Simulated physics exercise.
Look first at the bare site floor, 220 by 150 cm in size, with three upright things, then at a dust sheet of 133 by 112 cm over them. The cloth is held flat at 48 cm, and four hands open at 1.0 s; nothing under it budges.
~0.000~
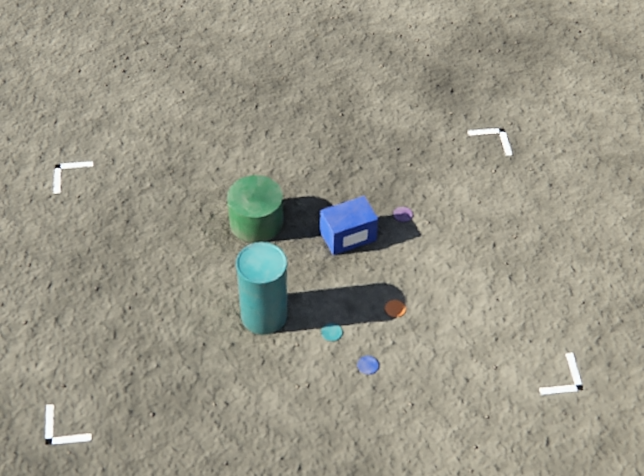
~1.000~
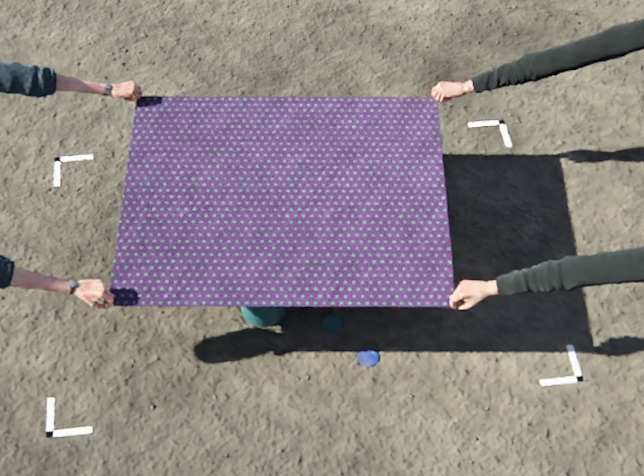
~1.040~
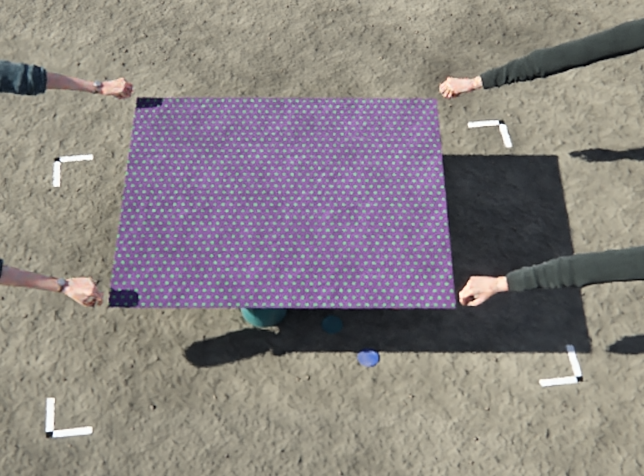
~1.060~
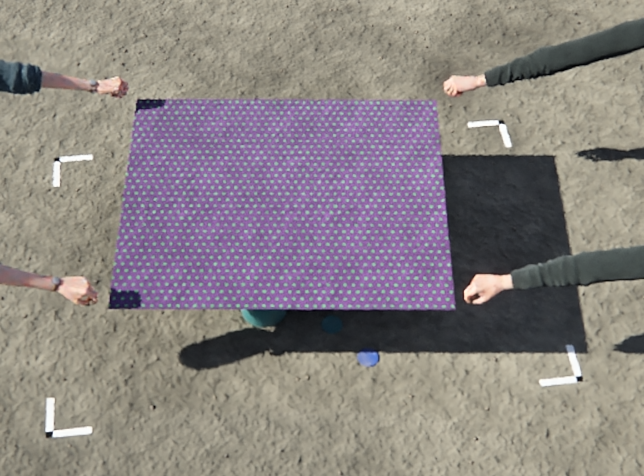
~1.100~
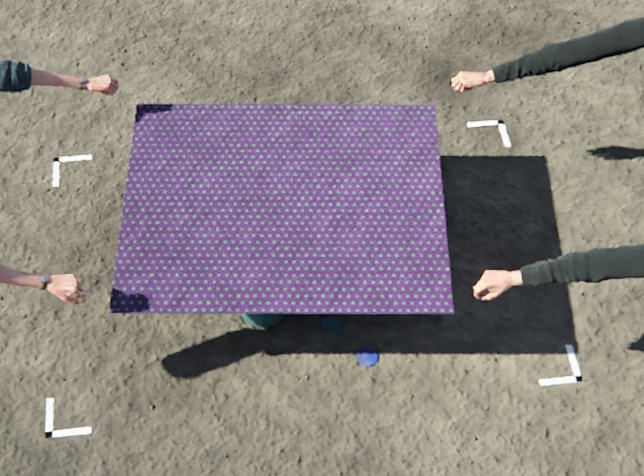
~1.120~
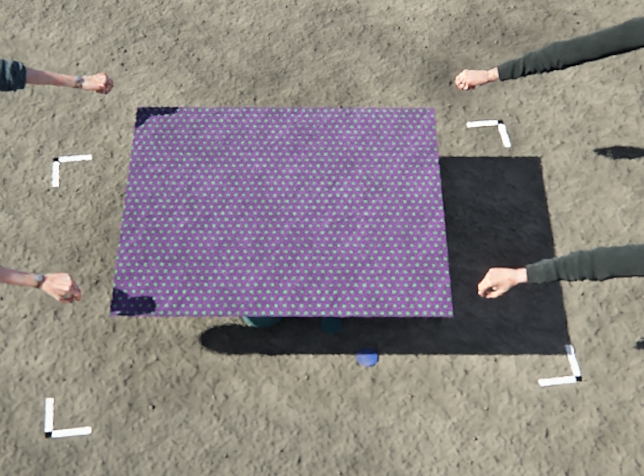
In the video, a teal bucket, green tub, blue carton and small flat discs sit on bare ground; then four hands hold a purple patterned sheet flat above them and let go, and the sheet sinks slightly, still flat.
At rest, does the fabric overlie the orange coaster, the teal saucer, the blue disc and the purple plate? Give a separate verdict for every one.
Result: Orange coaster vanishes under it, teal saucer vanishes under it, blue disc vanishes under it, purple plate vanishes under it.
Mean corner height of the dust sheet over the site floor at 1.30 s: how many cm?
Roughly 10 centimetres up.
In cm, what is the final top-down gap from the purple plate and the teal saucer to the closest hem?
About 4 cm, 14 cm.
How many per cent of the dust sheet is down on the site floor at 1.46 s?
I'd say about 15 in a hundred.
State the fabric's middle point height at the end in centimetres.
Looks like close to 26 cm up.
After 1.3 s, 0 % of it is down, spanning 134 by 122 cm, above orange coaster, purple plate, blue disc, teal saucer.
After 1.5 s, 15 % of it is down, spanning 119 by 115 cm, above orange coaster, purple plate, blue disc, teal saucer.
After 1.6 s, 15 % of it is down, spanning 117 by 116 cm, above orange coaster, purple plate, blue disc, teal saucer.
After 1.8 s, 15 % of it is down, spanning 118 by 115 cm, above orange coaster, purple plate, blue disc, teal saucer.
After 3.3 s, 15 % of it is down, spanning 118 by 116 cm, above orange coaster, purple plate, blue disc, teal saucer.
